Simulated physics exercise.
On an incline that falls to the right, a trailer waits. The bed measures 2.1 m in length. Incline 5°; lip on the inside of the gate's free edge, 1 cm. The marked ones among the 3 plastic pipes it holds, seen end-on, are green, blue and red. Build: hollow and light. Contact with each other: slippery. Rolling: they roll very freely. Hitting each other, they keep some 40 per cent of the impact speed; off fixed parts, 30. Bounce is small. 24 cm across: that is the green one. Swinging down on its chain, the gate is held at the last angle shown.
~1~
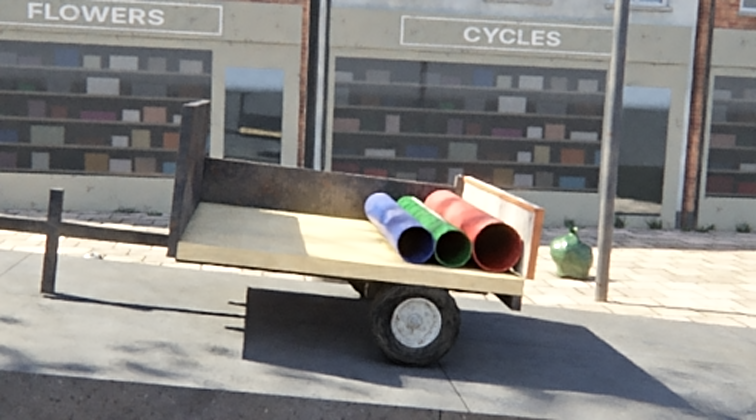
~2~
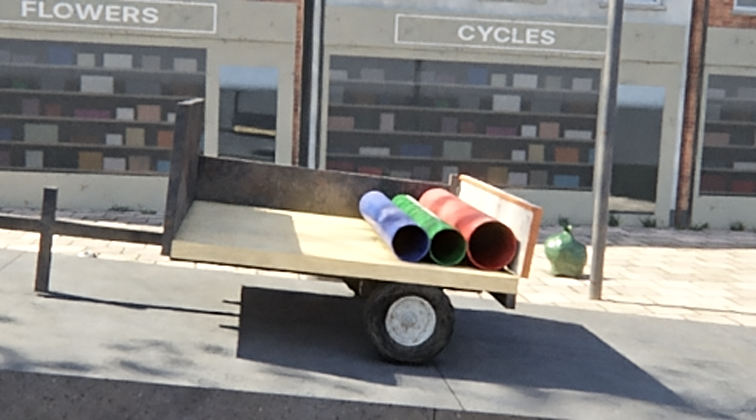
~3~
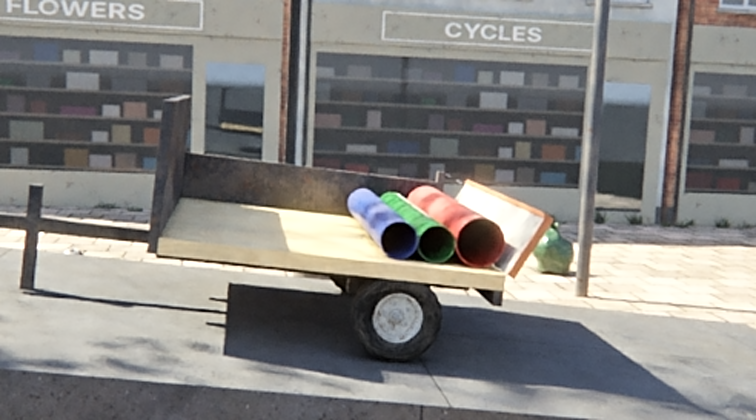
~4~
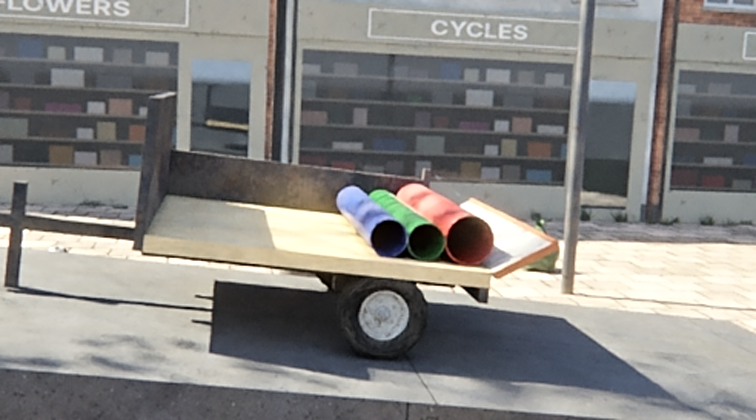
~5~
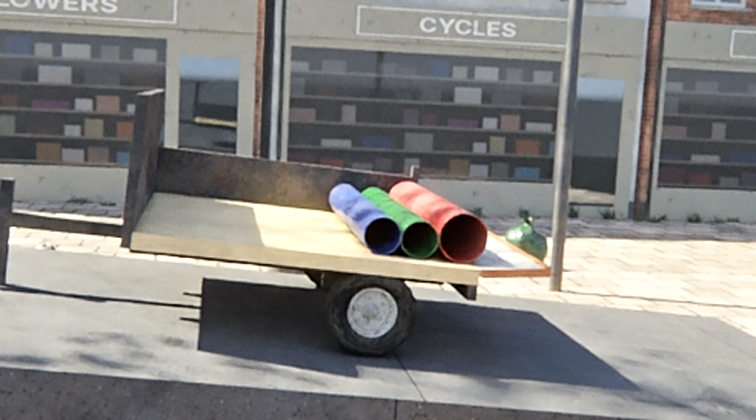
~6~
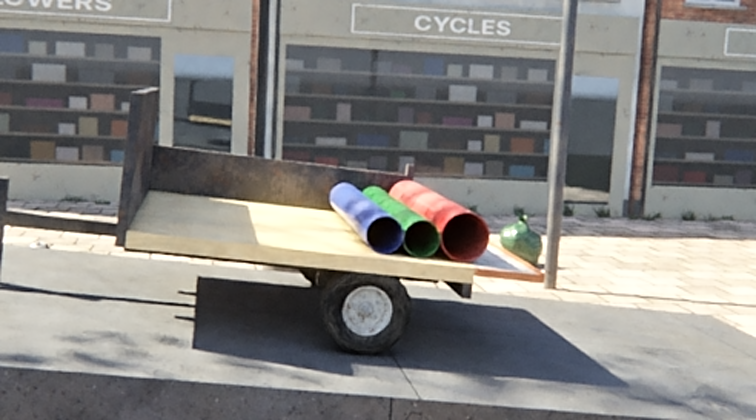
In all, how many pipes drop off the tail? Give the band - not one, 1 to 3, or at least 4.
Band: 1 to 3.
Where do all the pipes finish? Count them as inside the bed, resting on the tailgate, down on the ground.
0, 0 and 3.
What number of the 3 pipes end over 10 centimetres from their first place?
Total tallied: 3.
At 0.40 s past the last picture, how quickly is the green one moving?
I'd put it near 0.4 m/s.
Another 0.4 s on from the last picture, green is on the bed, 20 cm short of the hinge, rolling right; blue is on the bed, 45 cm short of the hinge, rolling right; red is on the gate, 10 cm past the hinge, rolling right; 0 out so far.
Another 0.9 s on from the last picture, green is on the gate, 5 cm past the hinge, rolling right; blue is on the bed, 15 cm short of the hinge, rolling right; red is on the gate, 35 cm past the hinge, rolling right; 0 out so far.
Another 1.5 s on from the last picture, green is on the gate, 40 cm past the hinge, rolling right; blue is on the gate, 20 cm past the hinge, rolling right; red is dropping off the gate; 1 out so far.
Another 2.1 s on from the last picture, green is off the vehicle; blue is dropping off the gate; red is out on the ground; 3 out so far.
In the end (4.3 s after the last picture), green is off the vehicle; blue is off the vehicle; red is off the vehicle; 3 out so far.
